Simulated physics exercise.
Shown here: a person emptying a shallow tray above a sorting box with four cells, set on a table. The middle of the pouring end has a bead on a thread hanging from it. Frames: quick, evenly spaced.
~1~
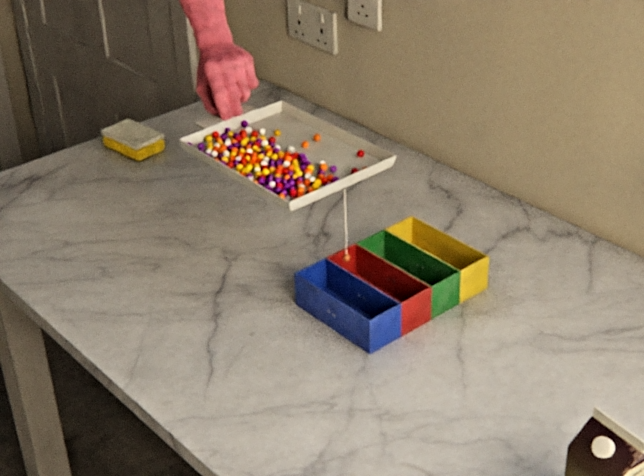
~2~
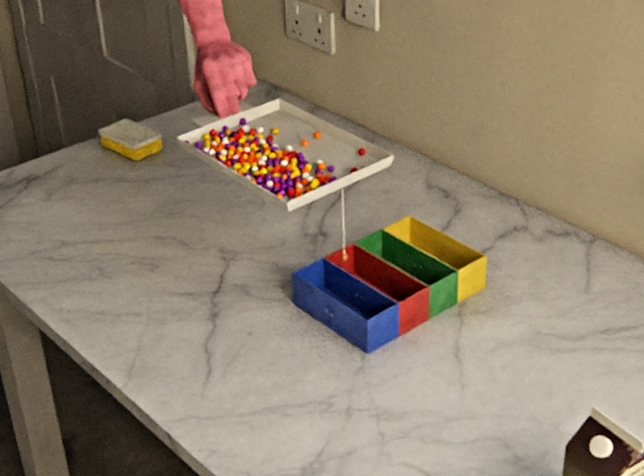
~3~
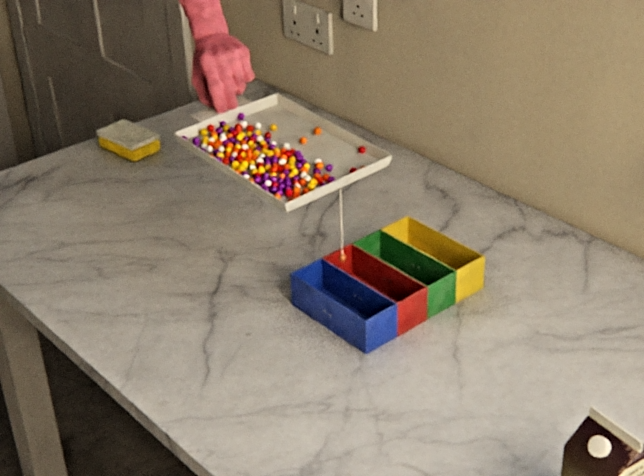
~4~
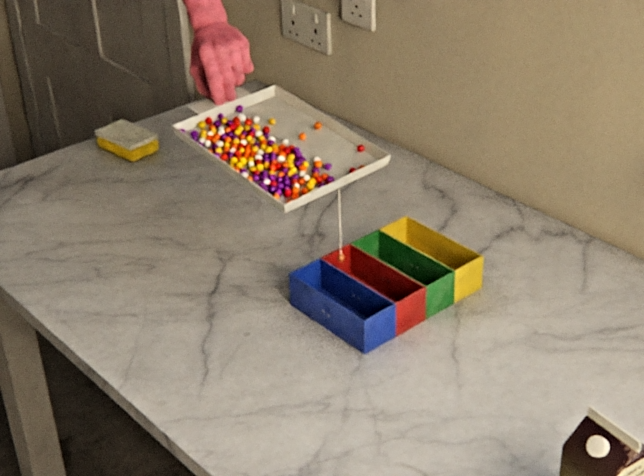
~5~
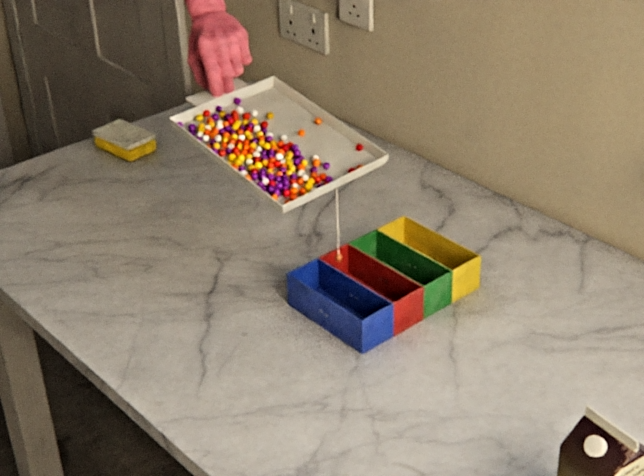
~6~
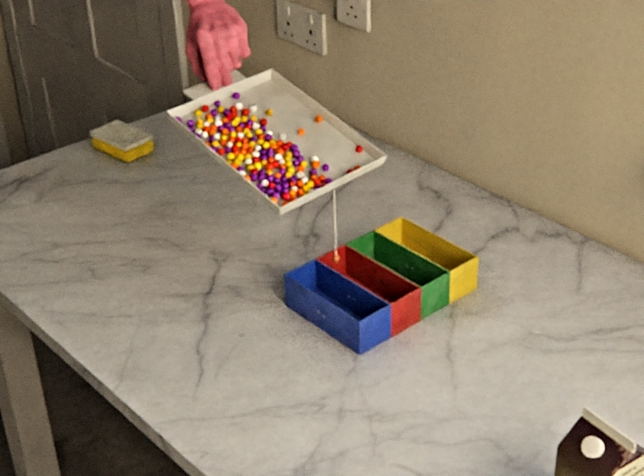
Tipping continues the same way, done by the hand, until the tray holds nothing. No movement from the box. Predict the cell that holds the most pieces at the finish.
I predict the blue cell.
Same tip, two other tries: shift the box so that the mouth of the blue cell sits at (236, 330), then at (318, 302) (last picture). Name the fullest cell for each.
In order: That green cell, that blue cell.
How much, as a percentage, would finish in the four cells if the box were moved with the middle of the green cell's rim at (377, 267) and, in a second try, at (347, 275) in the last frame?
Roughly 80 % and then 100 %.
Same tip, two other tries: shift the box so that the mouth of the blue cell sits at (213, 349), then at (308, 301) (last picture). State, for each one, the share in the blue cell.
First try: Roughly 0 per cent; second try: Roughly 50 per cent.
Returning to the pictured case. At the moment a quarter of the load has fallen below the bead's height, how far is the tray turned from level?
I'd put it at about 70 degrees.
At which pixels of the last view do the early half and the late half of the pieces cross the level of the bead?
I'd say close to (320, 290) at first and close to (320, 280) later on.
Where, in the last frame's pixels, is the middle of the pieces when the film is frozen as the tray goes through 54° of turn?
The centre of the load shows up near (304, 184) in the last view.
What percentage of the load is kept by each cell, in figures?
As percentages, the split is blue cell 40, then red cell 10, then green cell 0, and finally yellow cell 0.
Shortly afterwards, tray tipped steeply; the bulk on the tray; only a few in the blue cell; only a few in the red cell; a little falling or outside the box.
Next, tray tipped right over; a little on the tray; near a third in the blue cell; a little in the red cell; only a few in the green cell; near half falling or outside the box.
Some moments later, tray tipped past a quarter turn; near a third in the blue cell; a little in the red cell; only a few in the green cell; near half falling or outside the box.
In the end, tray tipped past a quarter turn; near a third in the blue cell; a little in the red cell; only a few in the green cell; none at all in the yellow cell; near half outside the box.
